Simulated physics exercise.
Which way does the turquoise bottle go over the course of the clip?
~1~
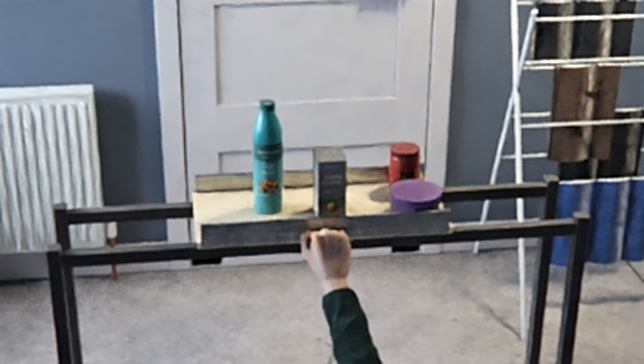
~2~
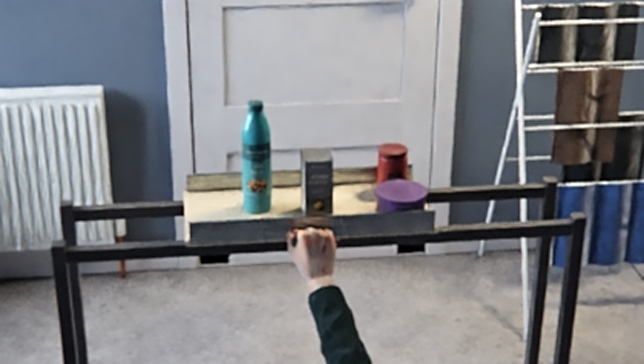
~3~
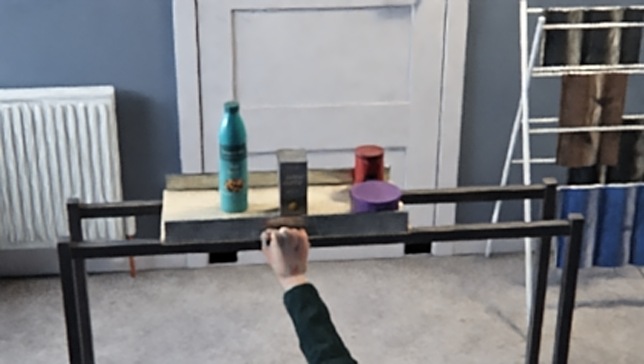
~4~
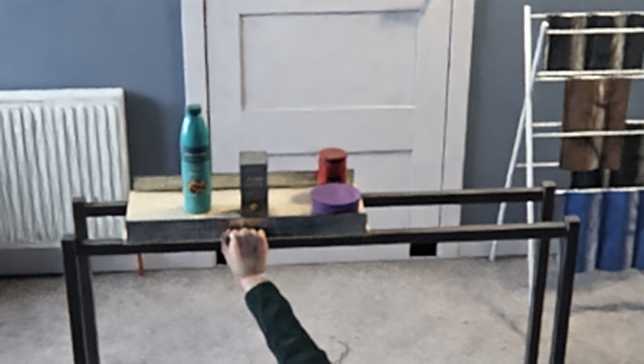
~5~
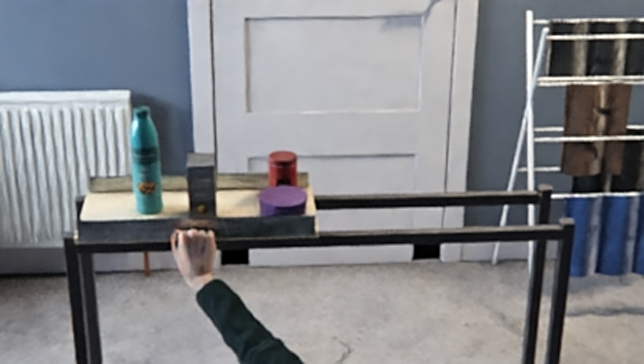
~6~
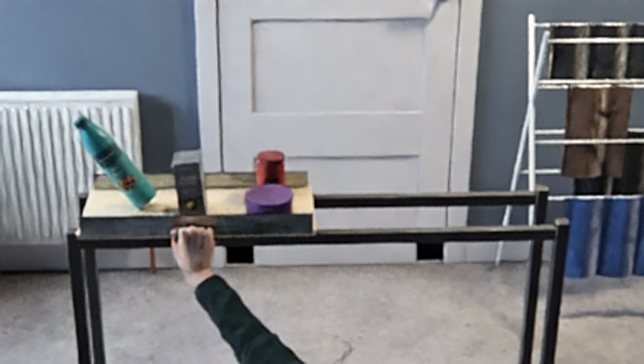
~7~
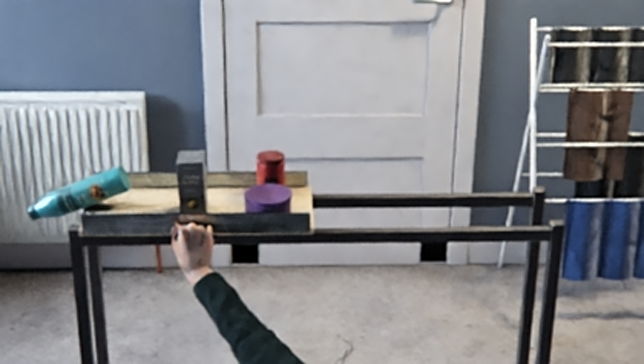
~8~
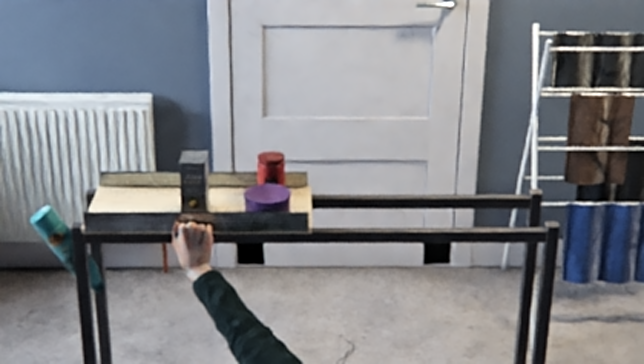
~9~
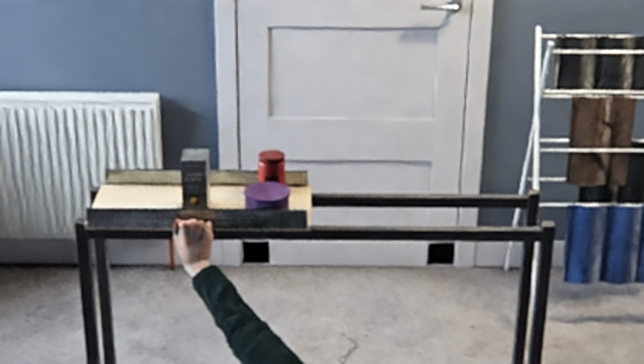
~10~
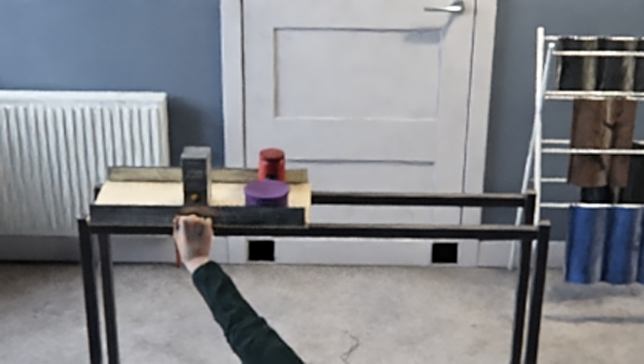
The turquoise bottle moves to the left, first riding along with the tray and then toppling off its left end.
